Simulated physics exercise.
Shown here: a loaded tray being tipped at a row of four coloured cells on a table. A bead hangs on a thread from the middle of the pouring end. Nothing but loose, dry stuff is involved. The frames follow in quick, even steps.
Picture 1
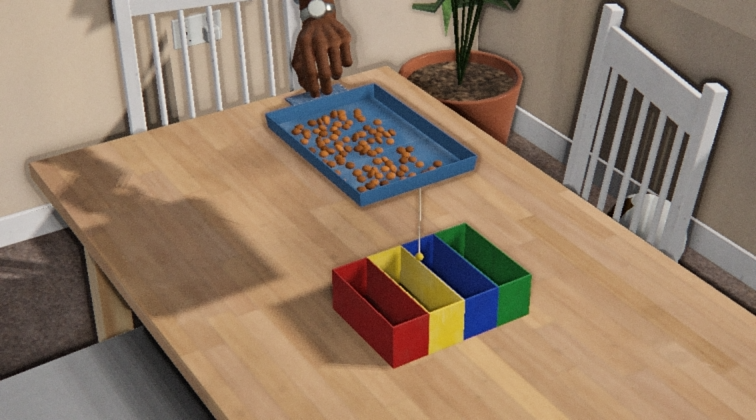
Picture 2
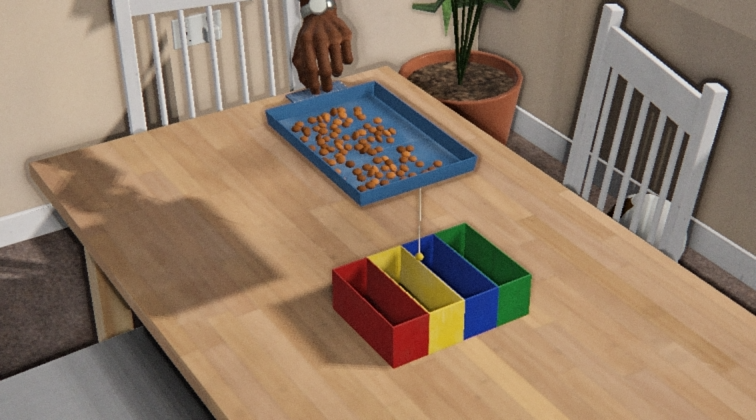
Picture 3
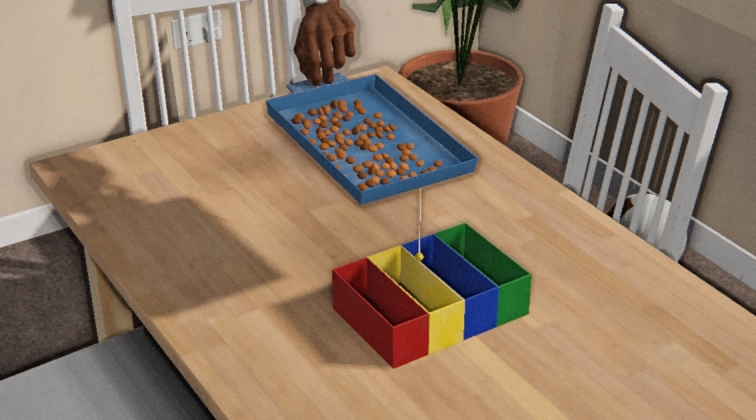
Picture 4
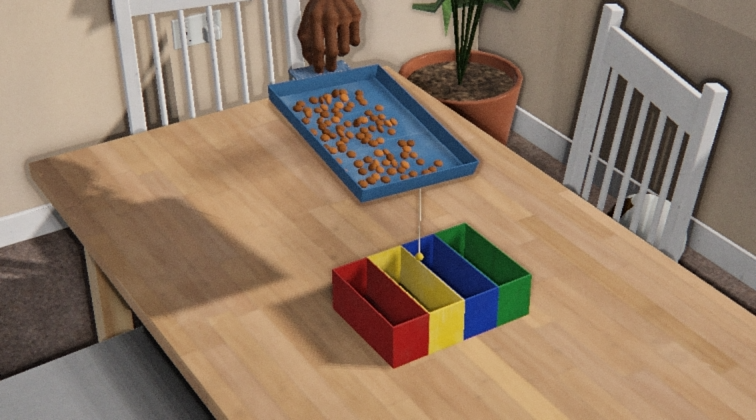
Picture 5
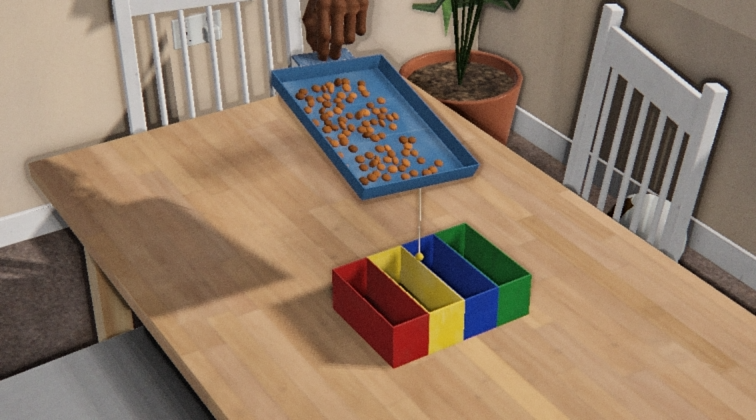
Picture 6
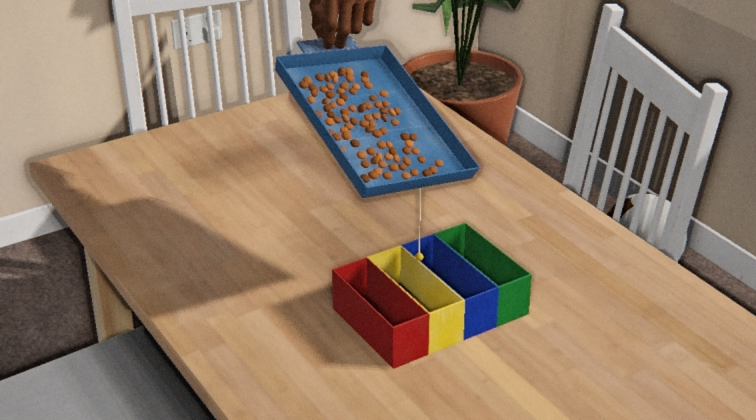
In this clip, a hand at the far end of a blue tray of cat kibble raises that end, tilting the tray toward red, yellow, blue and green cells on a wooden table, while a bead hangs from the near edge.
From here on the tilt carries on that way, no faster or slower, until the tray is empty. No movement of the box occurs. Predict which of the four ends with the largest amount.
The green one ends with the most.
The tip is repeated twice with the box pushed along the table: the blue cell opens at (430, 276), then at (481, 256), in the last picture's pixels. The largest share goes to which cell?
The cell in green, then that blue cell.
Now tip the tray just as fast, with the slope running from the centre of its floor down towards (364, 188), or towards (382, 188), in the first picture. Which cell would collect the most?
The red cell; the red cell.
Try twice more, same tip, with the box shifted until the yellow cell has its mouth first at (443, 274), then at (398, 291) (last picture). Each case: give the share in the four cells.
Around 100 percent the first time, around 60 percent the second.
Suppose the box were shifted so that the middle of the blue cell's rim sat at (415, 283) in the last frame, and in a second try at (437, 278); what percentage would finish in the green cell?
About 20 and 70 per cent.
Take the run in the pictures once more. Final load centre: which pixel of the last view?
About (482, 295).
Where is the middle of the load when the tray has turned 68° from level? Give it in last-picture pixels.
Close to (449, 169).
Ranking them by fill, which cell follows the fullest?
Second: The cell in blue.
Soon after the last picture, tray tipped steeply; nearly all on the tray; a small part falling or outside the box.
A little later, tray tipped past a quarter turn; about a quarter on the tray; about half in the green cell; a small part in the blue cell; about a quarter falling or outside the box.
Later still, tray tipped past a quarter turn; about two thirds in the green cell; about a quarter in the blue cell; a stray few falling or outside the box.
At rest, tray tipped past a quarter turn; about two thirds in the green cell; about a quarter in the blue cell; none in the red cell; none in the yellow cell; a stray few outside the box.
